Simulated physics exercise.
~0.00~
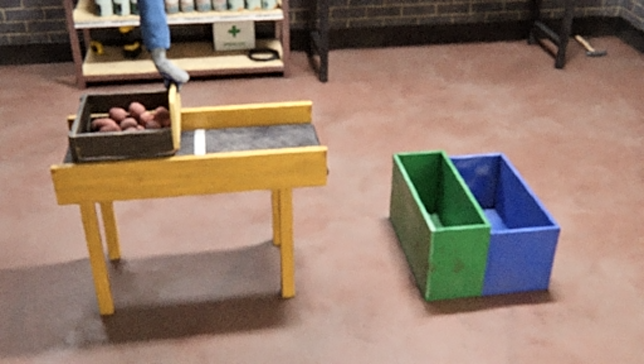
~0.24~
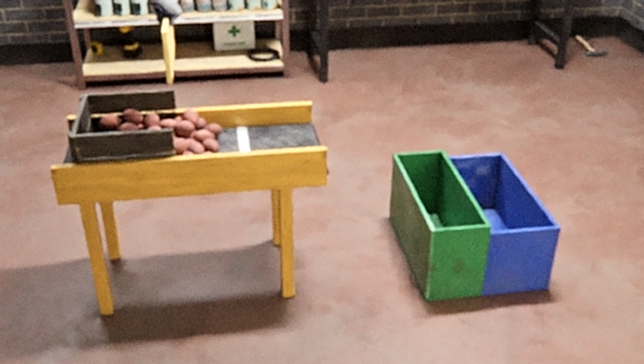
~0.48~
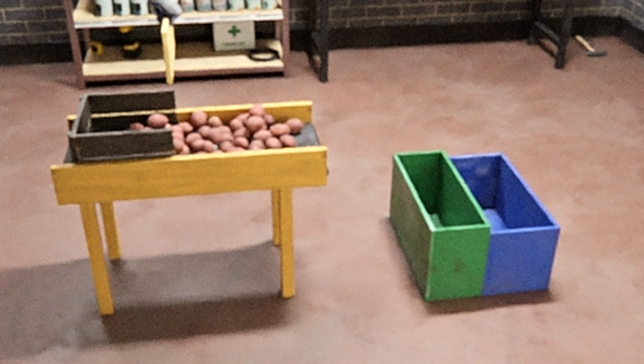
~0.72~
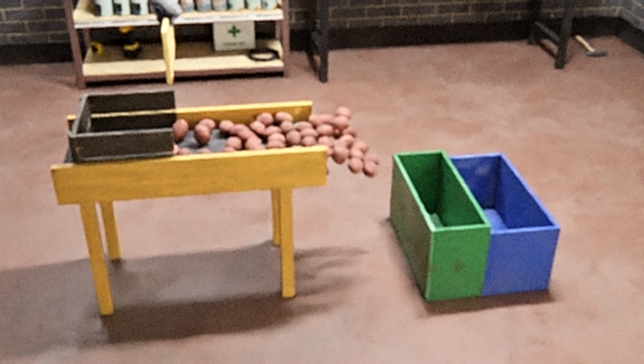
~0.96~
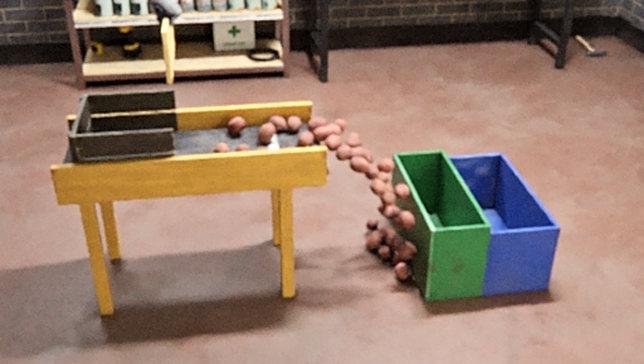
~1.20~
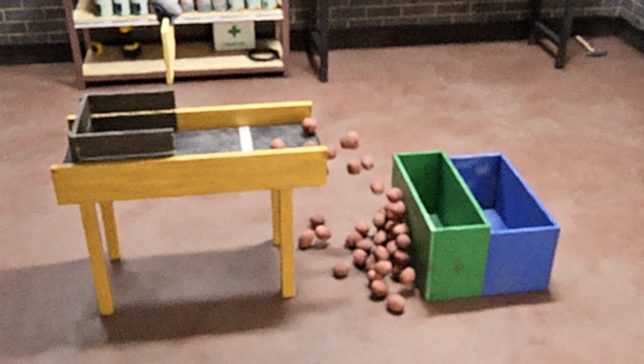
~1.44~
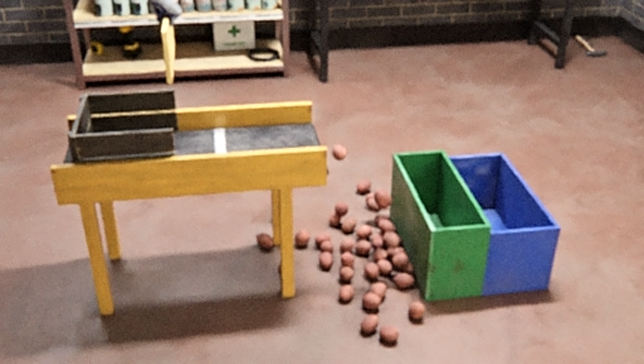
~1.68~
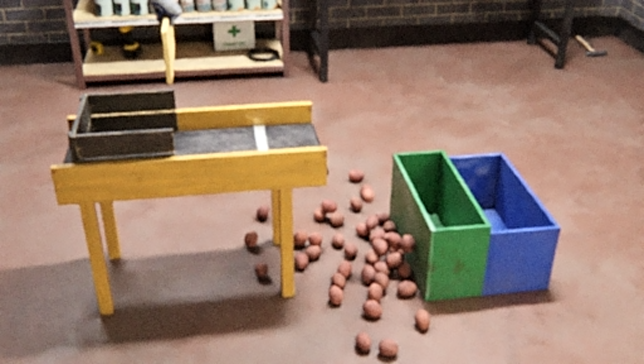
Red potatoes spilled out of a black pen once its yellow gate was lifted, rode a striped belt to the right and tumbled off the end, landing short of the green tote and ending up scattered across the floor, with both containers left empty.
